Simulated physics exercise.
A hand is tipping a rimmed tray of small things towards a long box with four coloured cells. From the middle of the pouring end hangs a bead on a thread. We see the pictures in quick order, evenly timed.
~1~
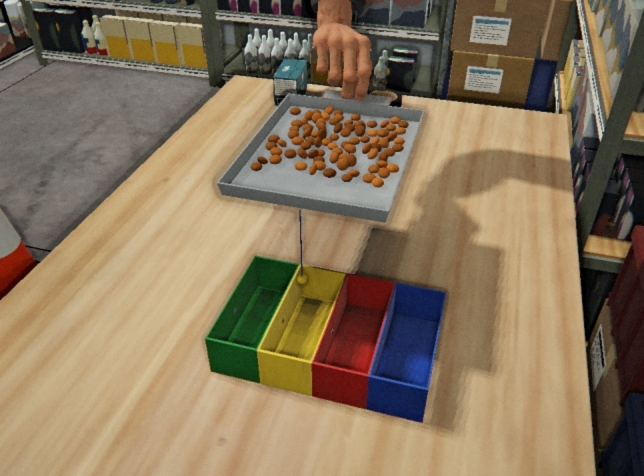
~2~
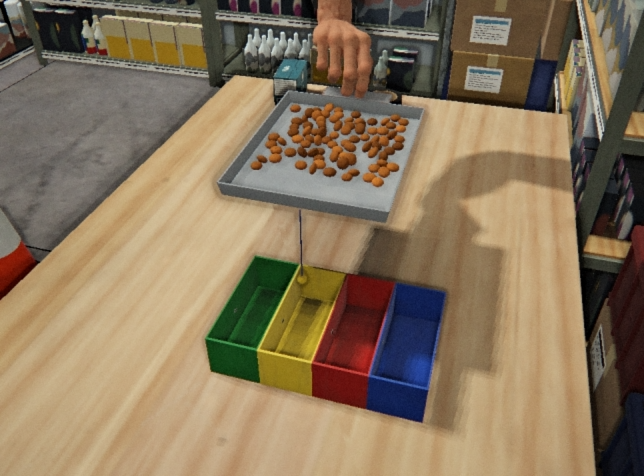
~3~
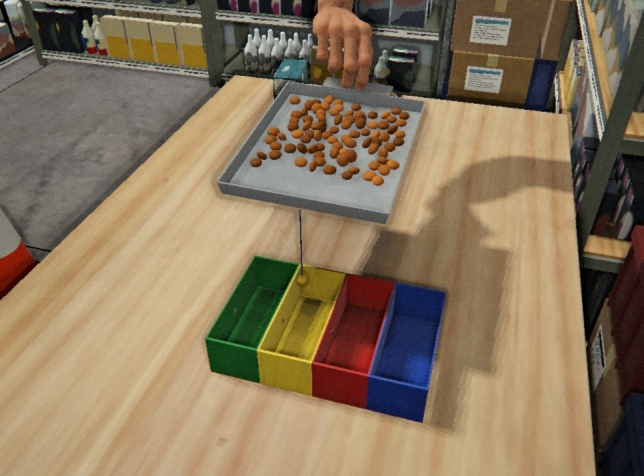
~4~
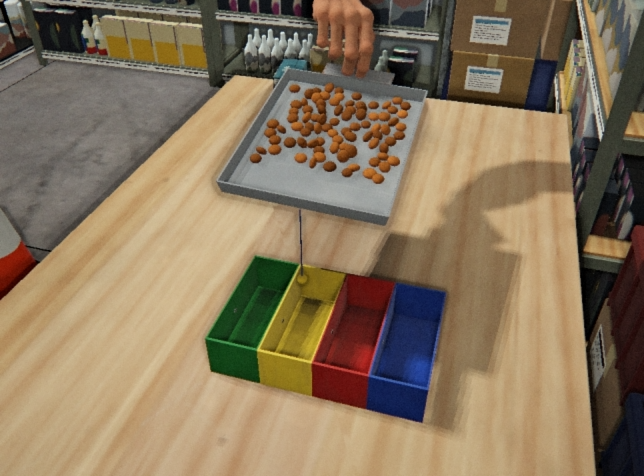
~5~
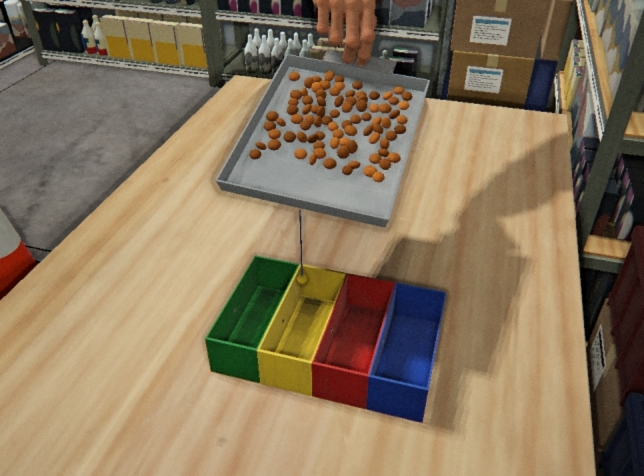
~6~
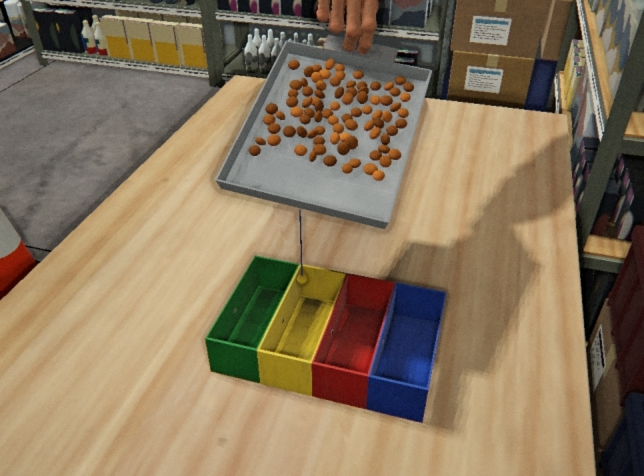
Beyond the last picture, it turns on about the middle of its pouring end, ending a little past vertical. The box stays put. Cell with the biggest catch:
Red.
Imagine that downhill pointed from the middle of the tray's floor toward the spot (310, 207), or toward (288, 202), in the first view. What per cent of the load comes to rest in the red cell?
First heading roughly 30 %, second roughly 10 %.
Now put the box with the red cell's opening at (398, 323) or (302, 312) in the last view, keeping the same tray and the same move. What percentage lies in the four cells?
Close to 100 in a hundred, then close to 90 in a hundred.
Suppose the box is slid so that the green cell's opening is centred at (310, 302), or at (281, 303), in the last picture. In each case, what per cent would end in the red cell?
In the first position around 10 percent, in the second around 40 percent.
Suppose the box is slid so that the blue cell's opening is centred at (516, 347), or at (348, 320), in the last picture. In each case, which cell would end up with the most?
The first position gives that green cell, and the second gives the cell in blue.
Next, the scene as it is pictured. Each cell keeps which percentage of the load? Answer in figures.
I'd put the green cell near 0, the yellow cell near 20, the red cell near 60, and the blue cell near 10.
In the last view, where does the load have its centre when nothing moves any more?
The centre settles at about (345, 358).
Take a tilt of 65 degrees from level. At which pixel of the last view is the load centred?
Check around (340, 198) in the last picture.
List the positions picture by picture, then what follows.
In the first picture, corners of the pouring end (221, 182) and (386, 209), level; middle of the load (334, 137), bits of cat kibble; bead on its thread (302, 279); green cell (233, 357); yellow cell (285, 370); red cell (340, 383); blue cell (397, 396).
In the second picture, corners of the pouring end (221, 181) and (386, 209), level; middle of the load (334, 135).
In the third picture, corners of the pouring end (220, 181) and (386, 211), tipped barely, lowest at the right corner; middle of the load (334, 130).
In the fourth picture, corners of the pouring end (220, 180) and (386, 214), tipped a little, lowest at the right corner; middle of the load (346, 132).
In the fifth picture, corners of the pouring end (220, 179) and (386, 217), tipped a little, lowest at the right corner; middle of the load (347, 125).
In the sixth picture, corners of the pouring end (219, 178) and (386, 219), tipped clearly, lowest at the right corner; middle of the load (347, 119); green cell (233, 357); yellow cell (285, 370); red cell (340, 383); blue cell (397, 396).
Just after the last frame, tray tipped steeply; the larger part on the tray; just a few in the yellow cell; just a few in the red cell; about a tenth falling or outside the box.
A moment on, tray tipped past a quarter turn; about a tenth on the tray; roughly half in the red cell; roughly a quarter in the yellow cell; about a tenth in the blue cell; roughly a quarter falling or outside the box.
Further on, tray tipped past a quarter turn; roughly two thirds in the red cell; roughly a quarter in the yellow cell; about a tenth in the blue cell; just a few in the green cell; just a few falling or outside the box.
When it is over, tray tipped past a quarter turn; roughly two thirds in the red cell; roughly a quarter in the yellow cell; about a tenth in the blue cell; just a few in the green cell; just a few outside the box.
